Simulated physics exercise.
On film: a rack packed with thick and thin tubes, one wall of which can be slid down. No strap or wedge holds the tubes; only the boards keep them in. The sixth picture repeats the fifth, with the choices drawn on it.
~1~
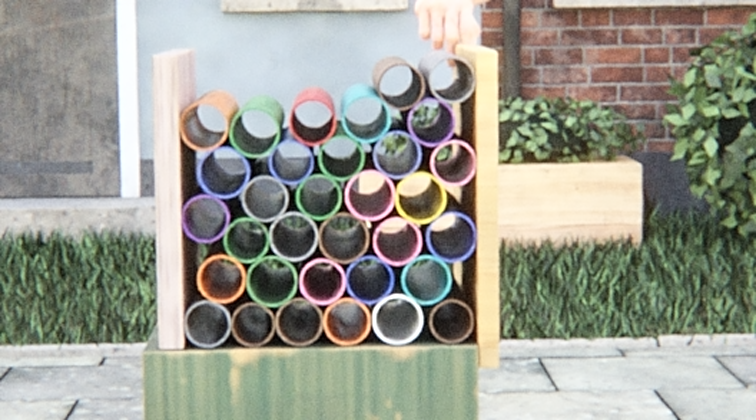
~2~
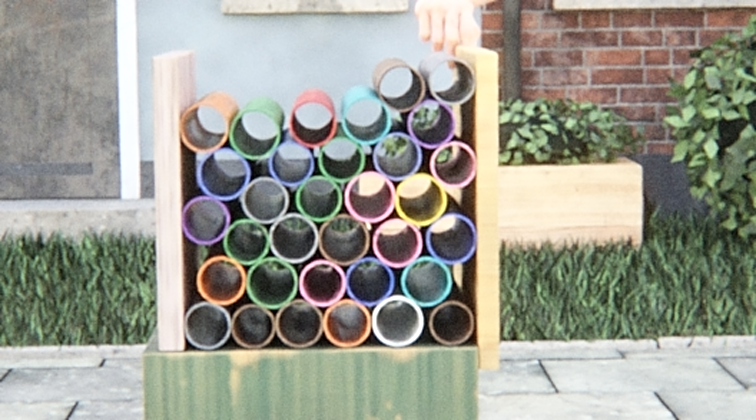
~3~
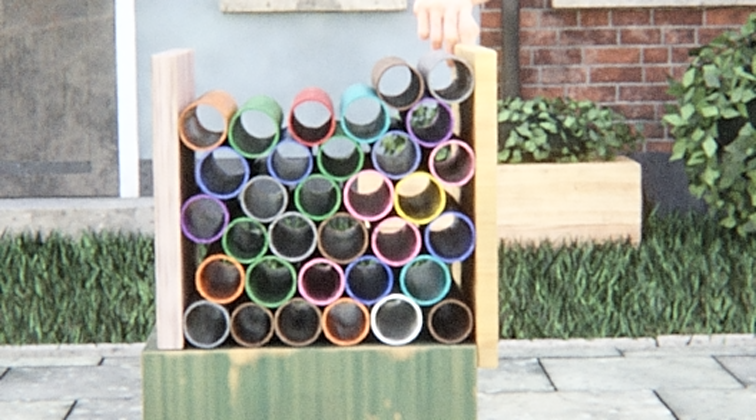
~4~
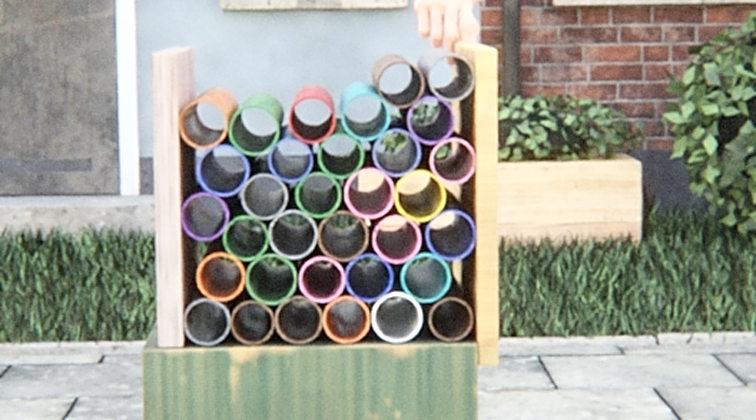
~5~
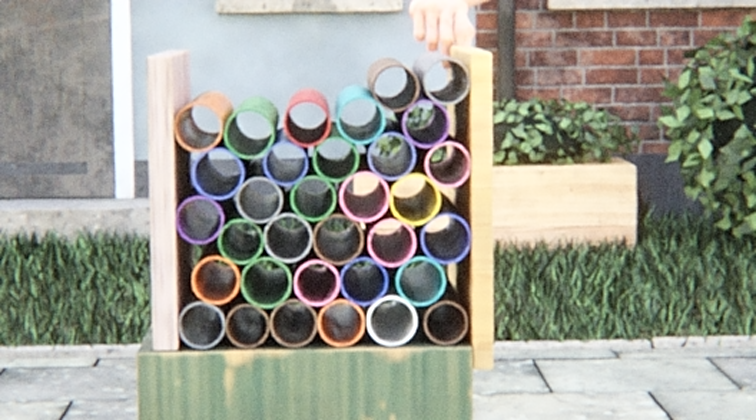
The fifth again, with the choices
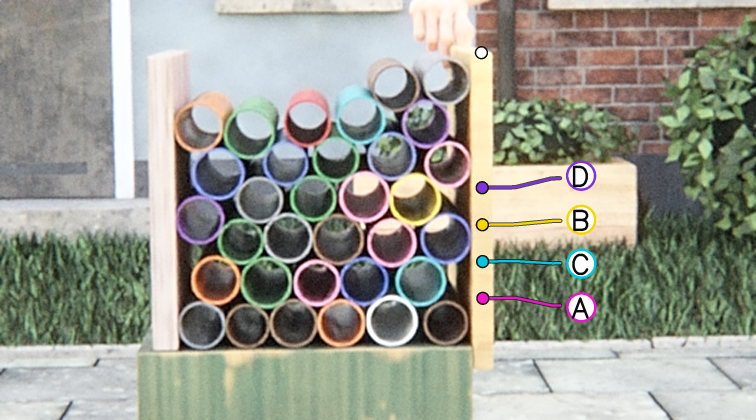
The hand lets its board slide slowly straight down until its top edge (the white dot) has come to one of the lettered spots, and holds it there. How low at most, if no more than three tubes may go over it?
Down to D.
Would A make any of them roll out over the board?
Yes.
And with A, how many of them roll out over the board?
At A the number is eight.
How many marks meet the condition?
The number is one.
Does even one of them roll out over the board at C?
At C: Yes.
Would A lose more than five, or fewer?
More than five.
On the marked copy, A at (483, 298); B at (483, 225); C at (483, 262); D at (483, 188); the white dot at (482, 52).
Following D. Soon after the start, top of the board (471, 117).
Later, top of the board (471, 187).
In the end, top of the board (471, 187), one out over the board.
As for the rest, A more than three out over the board; B four out over the board; C four out over the board.
